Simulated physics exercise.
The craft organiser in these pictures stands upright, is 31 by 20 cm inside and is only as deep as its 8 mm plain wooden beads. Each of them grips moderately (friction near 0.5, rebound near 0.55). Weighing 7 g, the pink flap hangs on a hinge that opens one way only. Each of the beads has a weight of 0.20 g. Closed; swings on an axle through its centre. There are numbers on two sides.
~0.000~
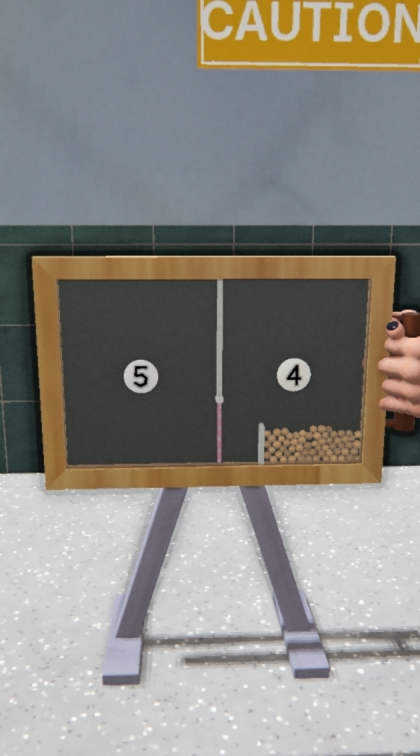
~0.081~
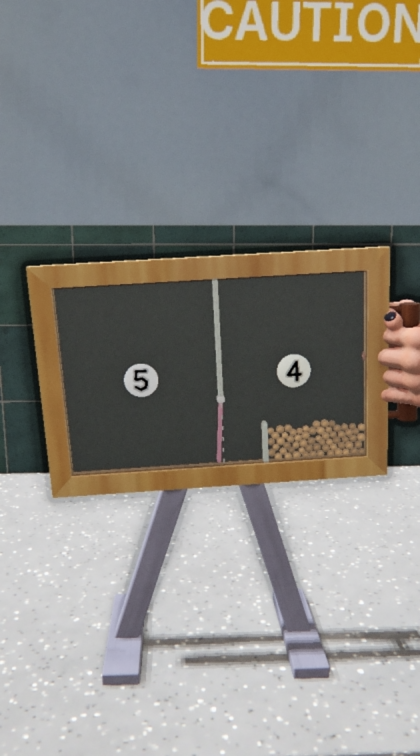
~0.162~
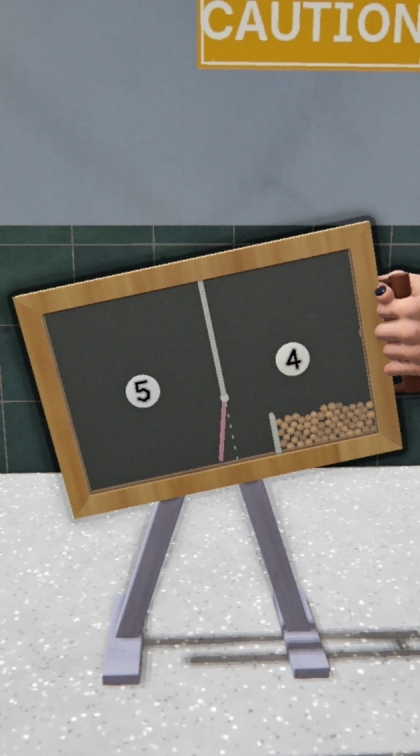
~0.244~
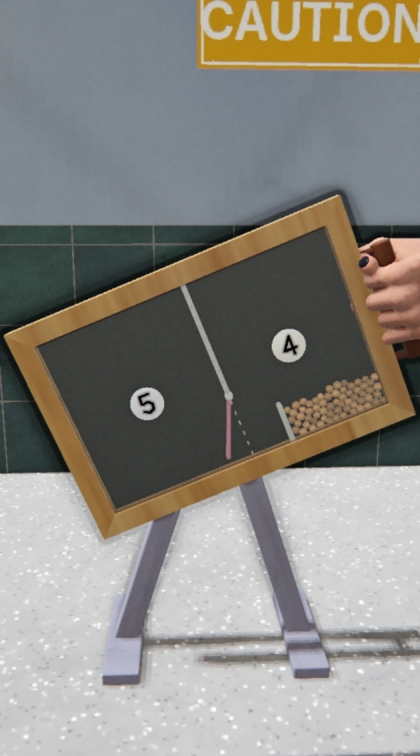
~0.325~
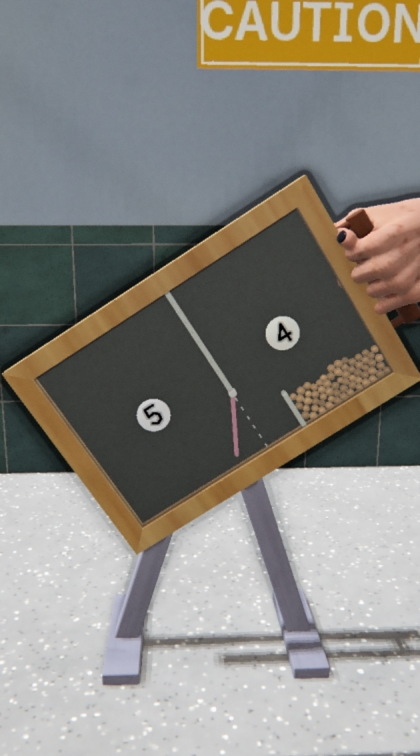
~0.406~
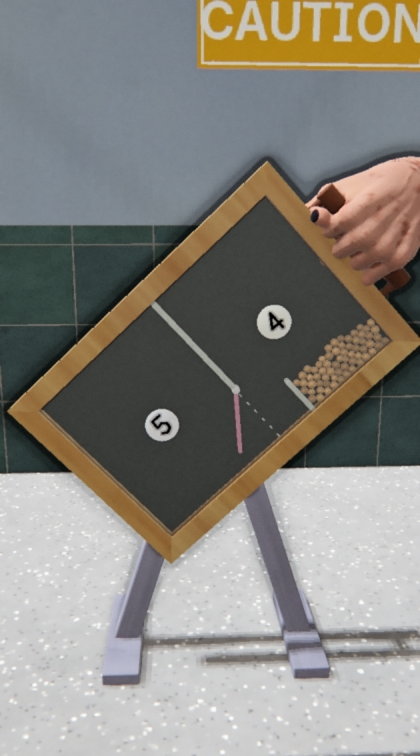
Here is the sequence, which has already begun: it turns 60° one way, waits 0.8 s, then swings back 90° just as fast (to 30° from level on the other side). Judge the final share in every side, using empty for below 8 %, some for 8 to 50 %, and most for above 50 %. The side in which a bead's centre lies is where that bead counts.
My call: No. 4 most; 5 some.
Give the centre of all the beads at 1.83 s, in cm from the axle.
The middle sits around 5 cm right of it and 7 cm below it.
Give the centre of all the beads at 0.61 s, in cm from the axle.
It sits around 11 cm to the right and around 4 cm up.
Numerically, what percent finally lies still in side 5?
I'd estimate close to 25 per cent.
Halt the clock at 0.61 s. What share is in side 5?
The share there is around 0 percent.
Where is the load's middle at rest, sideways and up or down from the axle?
Some 2 cm right and 11 cm below.
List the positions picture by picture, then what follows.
Level; about 60 beads; beads' middle (313, 446); highest (322, 429); pink flap (219, 399); no. 4 (294, 375), no. 5 (141, 377), in the first picture.
Turned 3° anticlockwise; beads' middle (317, 441); highest (325, 424), in the second picture.
Turned 12° anticlockwise; beads' middle (327, 425); highest (370, 405); wall ends (224, 393), (272, 416), in the third picture.
Turned 22° anticlockwise; beads' middle (335, 404); highest (375, 377); pink flap (229, 396), in the fourth picture.
Turned 33° anticlockwise; beads' middle (340, 383); highest (375, 349), in the fifth picture.
Turned 43° anticlockwise; beads' middle (340, 361); highest (371, 323); pink flap (236, 390) tilted 5°; no. 4 (274, 322), no. 5 (162, 425), in the sixth picture.
After 0.61 s, it stands 60° anticlockwise; the beads' middle is 11 cm right of and 4 cm above the centre; no. 4, 100 %; pink flap open 60°.
After 1.83 s, it stands 15° anticlockwise; the beads' middle is 5 cm right of and 7 cm below the centre; no. 4, 75 %, no. 5, 25 %; pink flap open 16°.
After 2.25 s, it stands 30° clockwise; the beads' middle is in line with and 10 cm below the centre; no. 4, 75 %, no. 5, 25 %; pink flap shut.
At rest by 3.1 s, it stands 30° clockwise; no. 4, 75 %, no. 5, 25 %; pink flap shut.
